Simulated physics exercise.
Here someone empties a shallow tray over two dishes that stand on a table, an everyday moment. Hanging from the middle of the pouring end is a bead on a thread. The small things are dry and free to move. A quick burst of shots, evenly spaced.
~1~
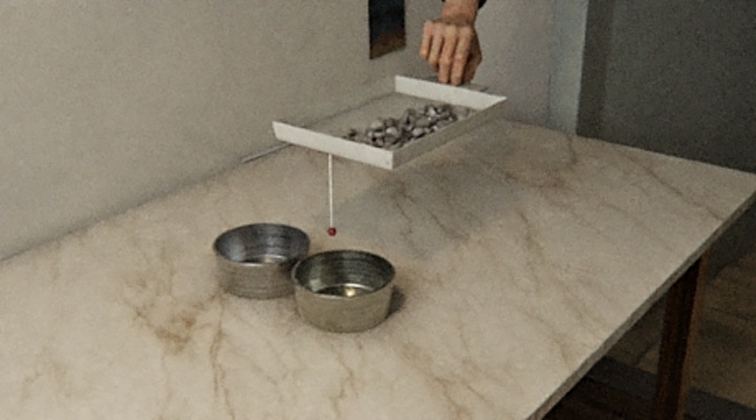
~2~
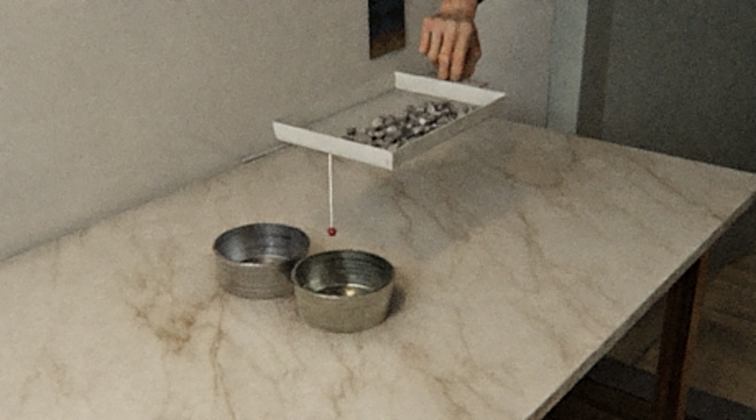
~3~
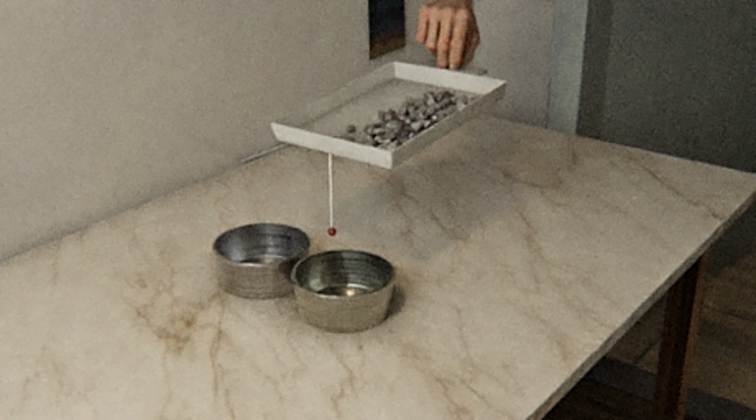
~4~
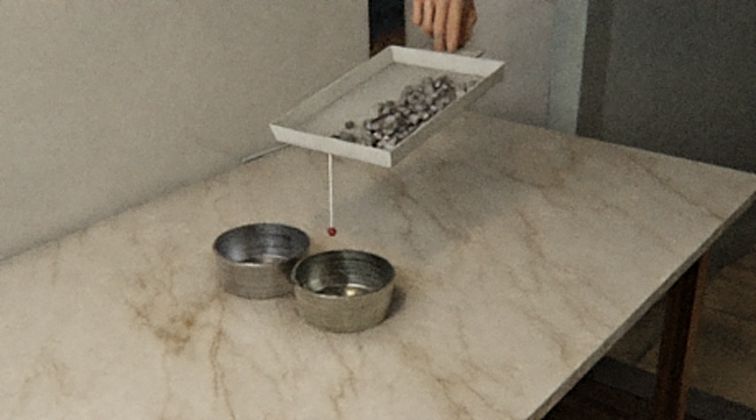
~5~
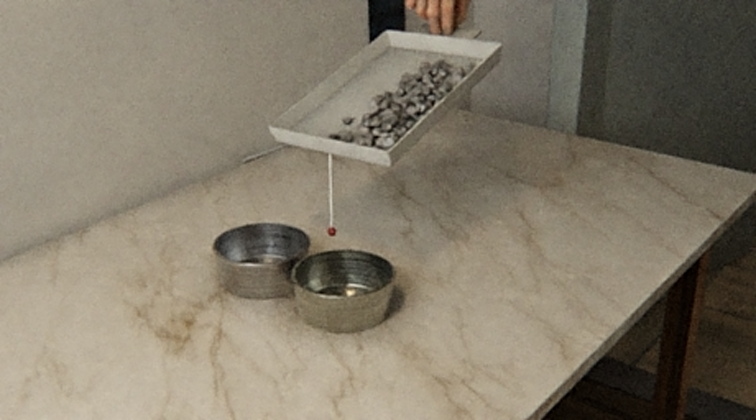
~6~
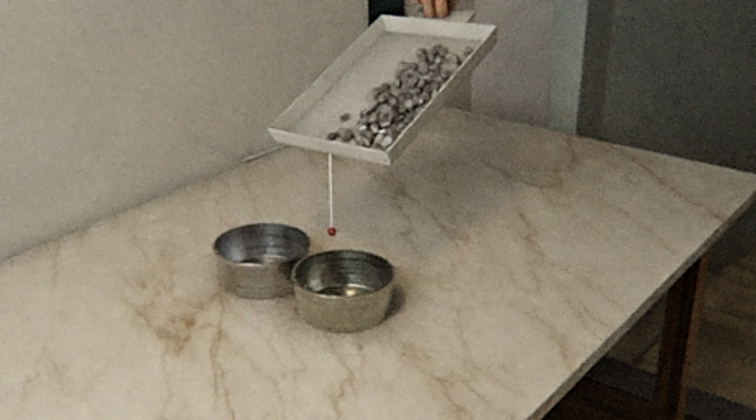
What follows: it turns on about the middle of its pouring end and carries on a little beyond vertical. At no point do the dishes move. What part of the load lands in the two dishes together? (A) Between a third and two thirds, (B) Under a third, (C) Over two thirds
C, over two thirds.
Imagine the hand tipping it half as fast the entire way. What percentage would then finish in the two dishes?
Roughly 90 in a hundred.
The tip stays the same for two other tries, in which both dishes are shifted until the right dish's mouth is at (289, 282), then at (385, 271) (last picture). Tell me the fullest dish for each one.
First try: The dish on the right-hand side; second try: The dish on the left-hand side.
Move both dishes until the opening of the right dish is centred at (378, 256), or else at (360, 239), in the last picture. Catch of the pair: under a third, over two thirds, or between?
Under a third, then under a third.
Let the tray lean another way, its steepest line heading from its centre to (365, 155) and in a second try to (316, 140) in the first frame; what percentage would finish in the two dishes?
Shares: 80 %, then 90 %.
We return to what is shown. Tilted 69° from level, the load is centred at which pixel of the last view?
Somewhere about pixel (331, 136).
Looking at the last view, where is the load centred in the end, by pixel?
I'd place the middle at about (274, 280).
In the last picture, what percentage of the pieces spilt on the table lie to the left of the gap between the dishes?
Close to 60 per cent of the spill, I think.
Soon after the last picture, tray tipped steeply; nearly all on the tray; a stray few in the air.
A little later, tray tipped past a quarter turn; about a quarter on the tray; a small part in the right dish; about a quarter in the left dish; a small part outside both; about a quarter in the air.
Later still, tray tipped past a quarter turn; about a third in the right dish; about half in the left dish; a small part outside both.
At rest, tray tipped past a quarter turn; about a third in the right dish; about half in the left dish; a small part outside both.
